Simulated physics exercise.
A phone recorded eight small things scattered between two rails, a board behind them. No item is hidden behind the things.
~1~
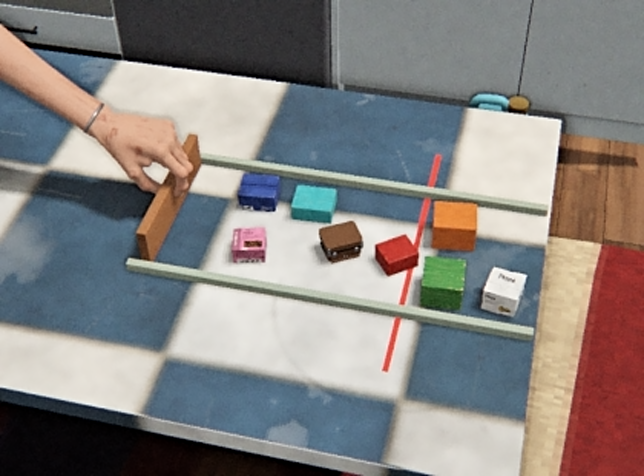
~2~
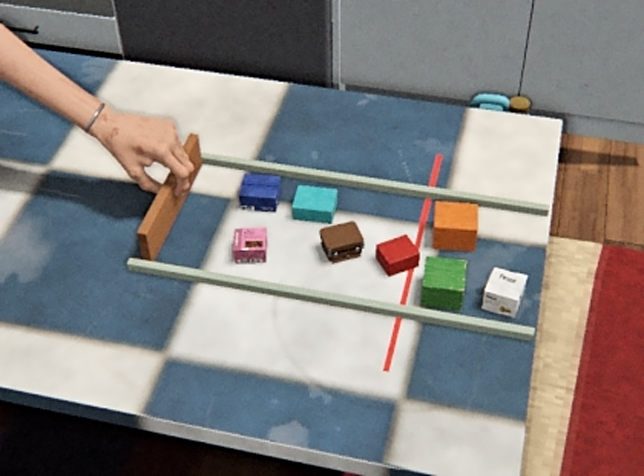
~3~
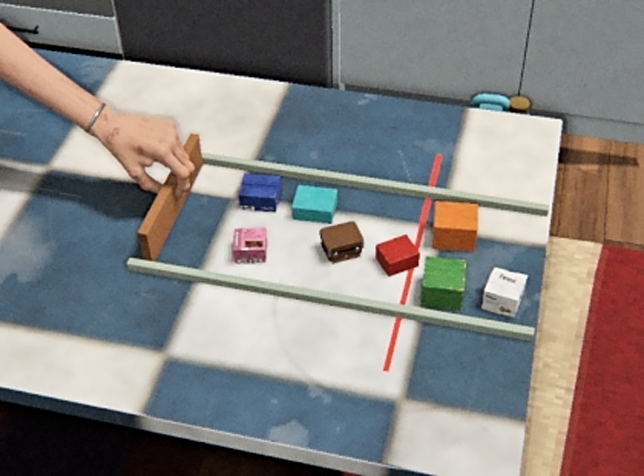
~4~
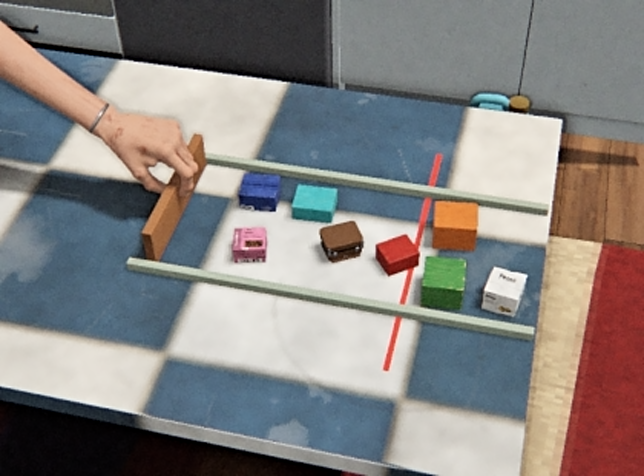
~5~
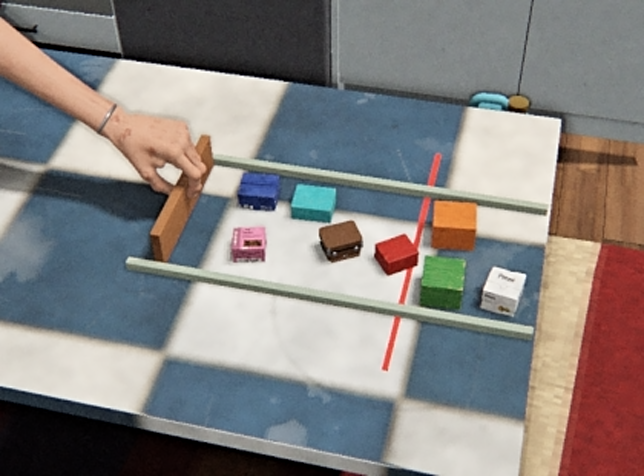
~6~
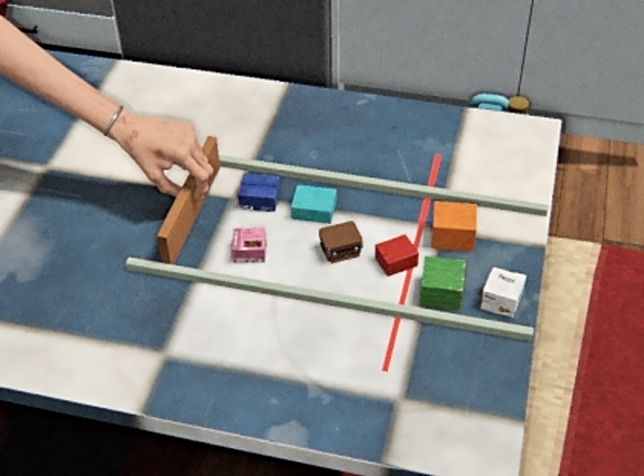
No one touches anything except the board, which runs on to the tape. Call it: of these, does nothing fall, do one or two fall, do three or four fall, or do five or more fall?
Nothing falls.
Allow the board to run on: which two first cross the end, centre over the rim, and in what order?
Earliest first: The white box, then the orange block.
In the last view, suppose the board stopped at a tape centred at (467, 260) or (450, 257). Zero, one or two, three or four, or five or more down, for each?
The falls would be just one or two; just one or two.
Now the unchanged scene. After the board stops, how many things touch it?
3 in contact.
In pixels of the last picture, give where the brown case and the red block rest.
The first comes to rest at (434, 248), and the second at (456, 268).
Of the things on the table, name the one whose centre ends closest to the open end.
The white box winds up nearest.
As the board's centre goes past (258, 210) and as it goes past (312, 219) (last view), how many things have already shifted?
In order, the tallies are 3 and 4.
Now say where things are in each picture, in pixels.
In the first frame, white box (504, 292); green block (443, 283); orange block (454, 226); board (171, 197); tape (415, 252).
In the second frame, green block (444, 283); red block (398, 255).
In the third frame, orange block (455, 226); board (172, 197).
In the fourth frame, white box (504, 292); blue box (260, 192).
In the fifth frame, green block (443, 283); turquoise block (314, 204).
In the sixth frame, white box (503, 292); green block (443, 283); orange block (454, 226); board (191, 199); tape (415, 252).
Soon after, none off yet; white box at rest near (503, 292); green block at rest near (443, 283); orange block at rest near (454, 226).
After that, none off yet; white box at rest near (503, 292); green block moving near (450, 287); orange block displaced about its own width near (490, 233).
In the end, the number that fall off is zero.
